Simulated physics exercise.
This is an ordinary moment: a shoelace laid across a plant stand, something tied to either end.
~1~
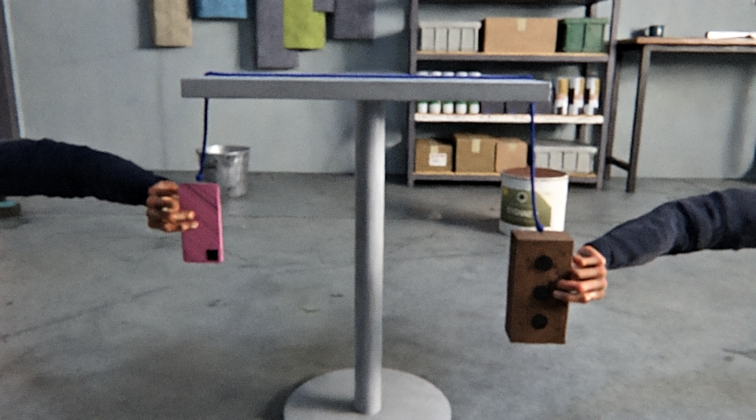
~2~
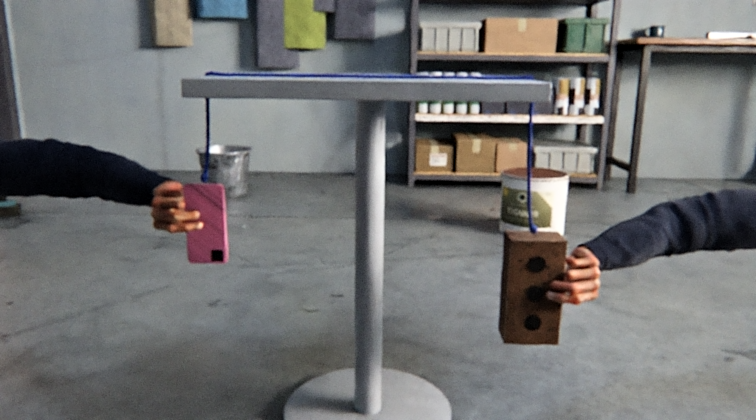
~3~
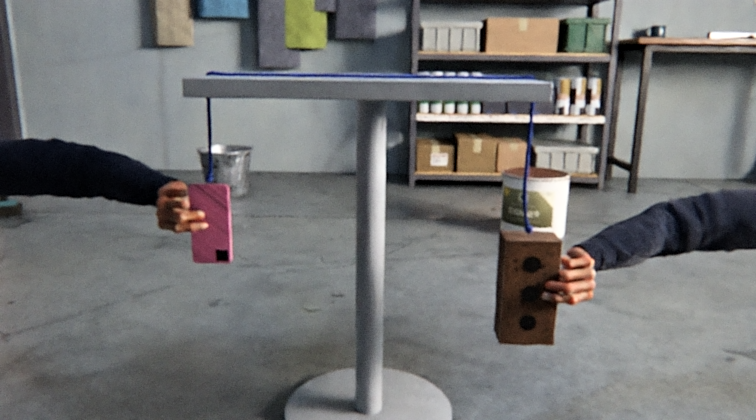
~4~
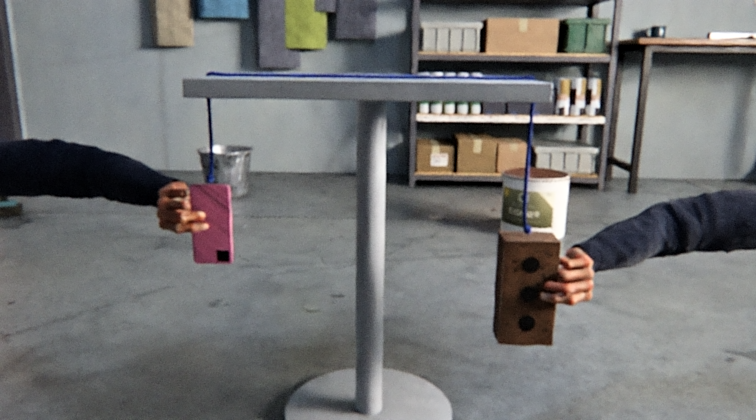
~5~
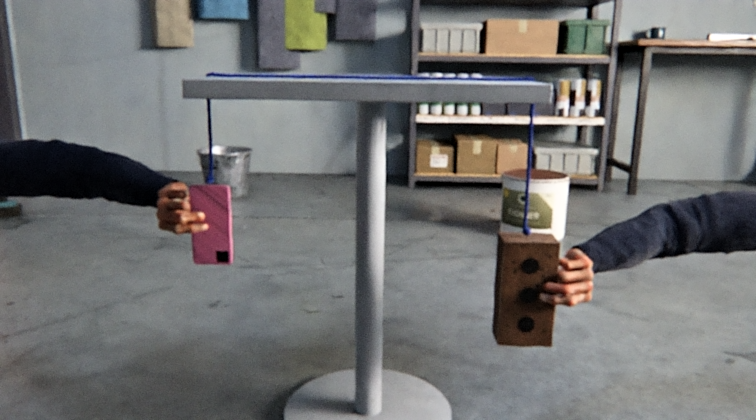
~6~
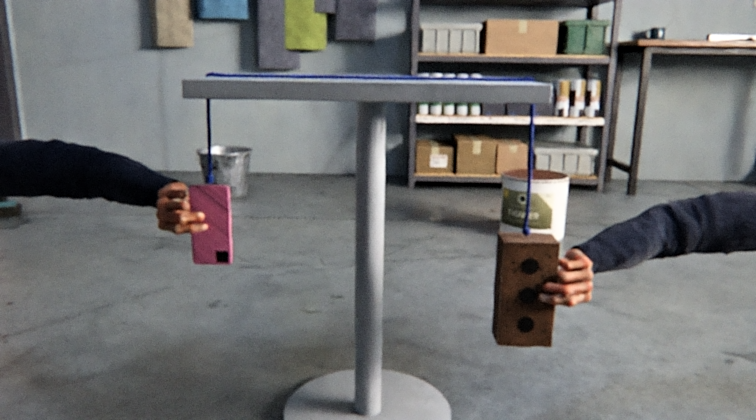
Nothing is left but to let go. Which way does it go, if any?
Chances are it ends up displaced to the right.
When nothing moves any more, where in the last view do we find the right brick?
I'd expect it to end up around (499, 400).
Then, 0.64 s on from there, left phone pulled up onto the top; right brick down on the floor near (495, 397).
Then, 1.12 s on from there, left phone pulled up onto the top near (394, 76); right brick down on the floor near (501, 400).
In the end, left phone pulled up onto the top near (394, 76); right brick down on the floor near (499, 400). The shoelace slides rightwards.
